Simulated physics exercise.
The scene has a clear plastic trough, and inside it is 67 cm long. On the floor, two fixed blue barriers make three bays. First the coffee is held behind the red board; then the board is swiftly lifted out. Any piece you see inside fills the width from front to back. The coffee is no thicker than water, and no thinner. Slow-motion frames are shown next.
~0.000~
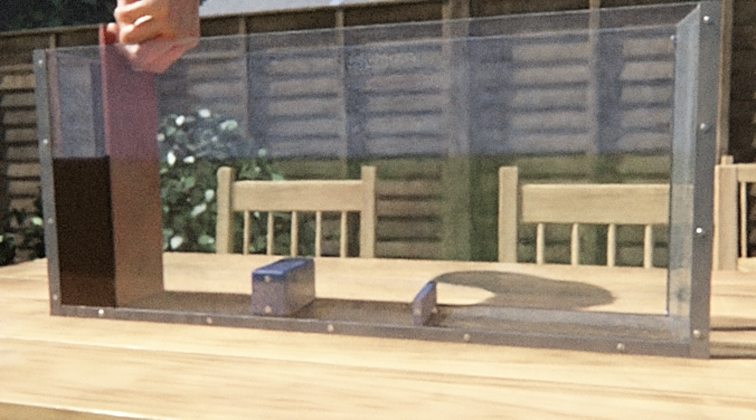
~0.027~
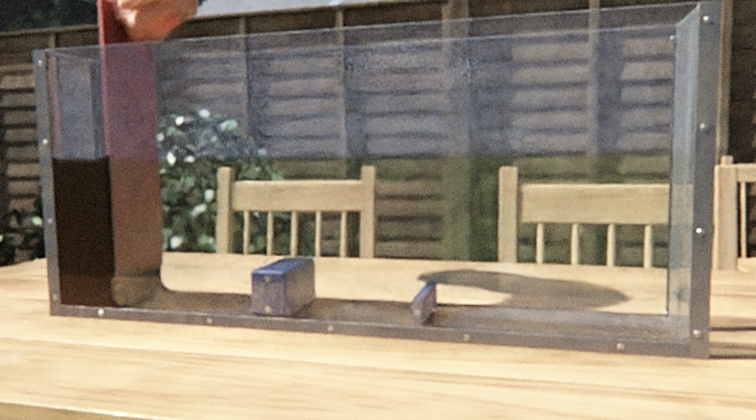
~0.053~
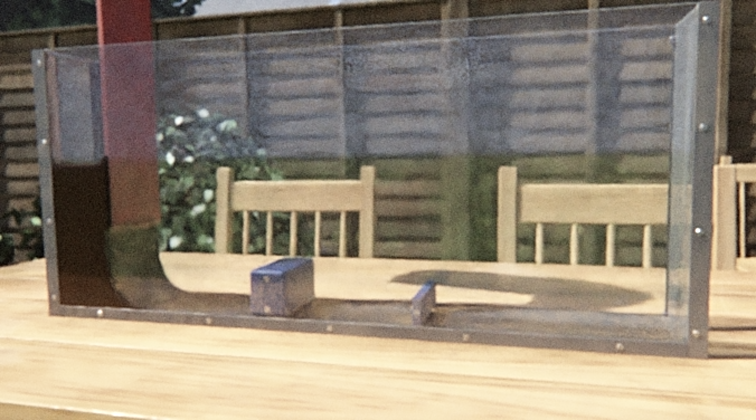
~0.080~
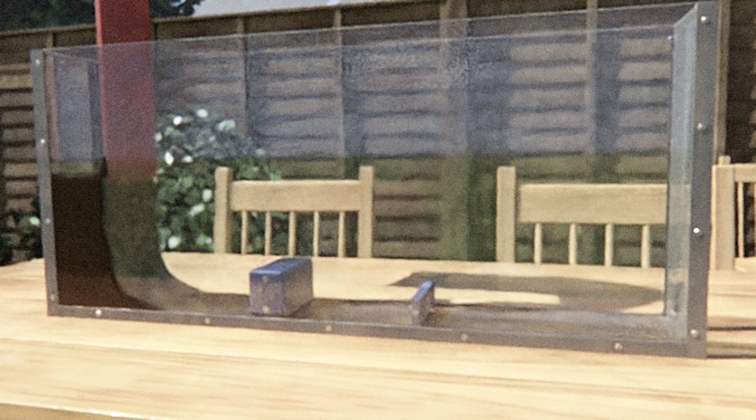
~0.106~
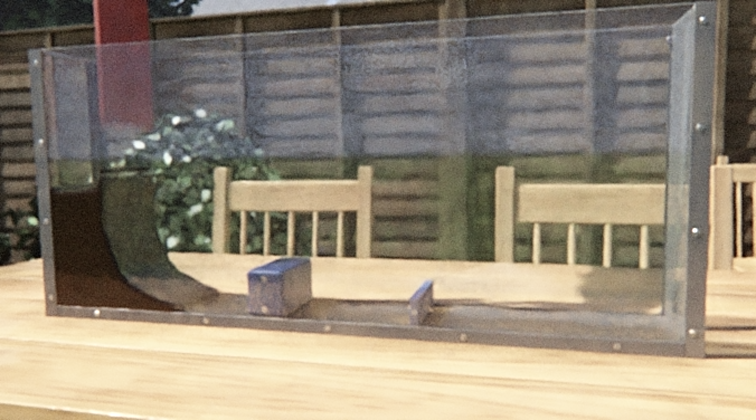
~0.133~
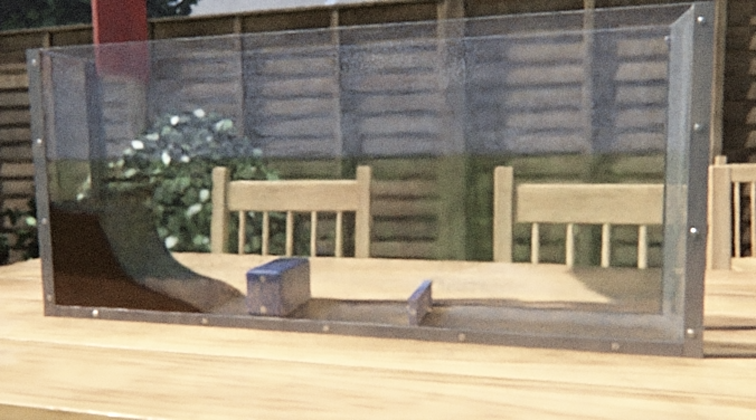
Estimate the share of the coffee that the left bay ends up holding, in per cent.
62 %.
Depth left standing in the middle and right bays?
Depths: About 2.5 cm, about 0.5 cm.
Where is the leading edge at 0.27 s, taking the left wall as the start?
Roughly 28 cm out.
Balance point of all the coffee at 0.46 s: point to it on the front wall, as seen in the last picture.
Around (222, 262).
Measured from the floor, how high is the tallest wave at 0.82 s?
Max height: Approx. 5.0 cm.
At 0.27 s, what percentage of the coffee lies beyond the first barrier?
It's close to 2 per cent by then.
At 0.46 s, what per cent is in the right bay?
Roughly 0 in a hundred.
Then, 0.27 s in, the shares are 98, 2 and 0 per cent from left to right.
Then, 0.46 s in, the shares are 66, 34 and 0 per cent from left to right.
Then, 0.82 s in, the shares are 63, 28 and 9 per cent from left to right.
Finally, the split from left to right is 62, 28 and 10 per cent.
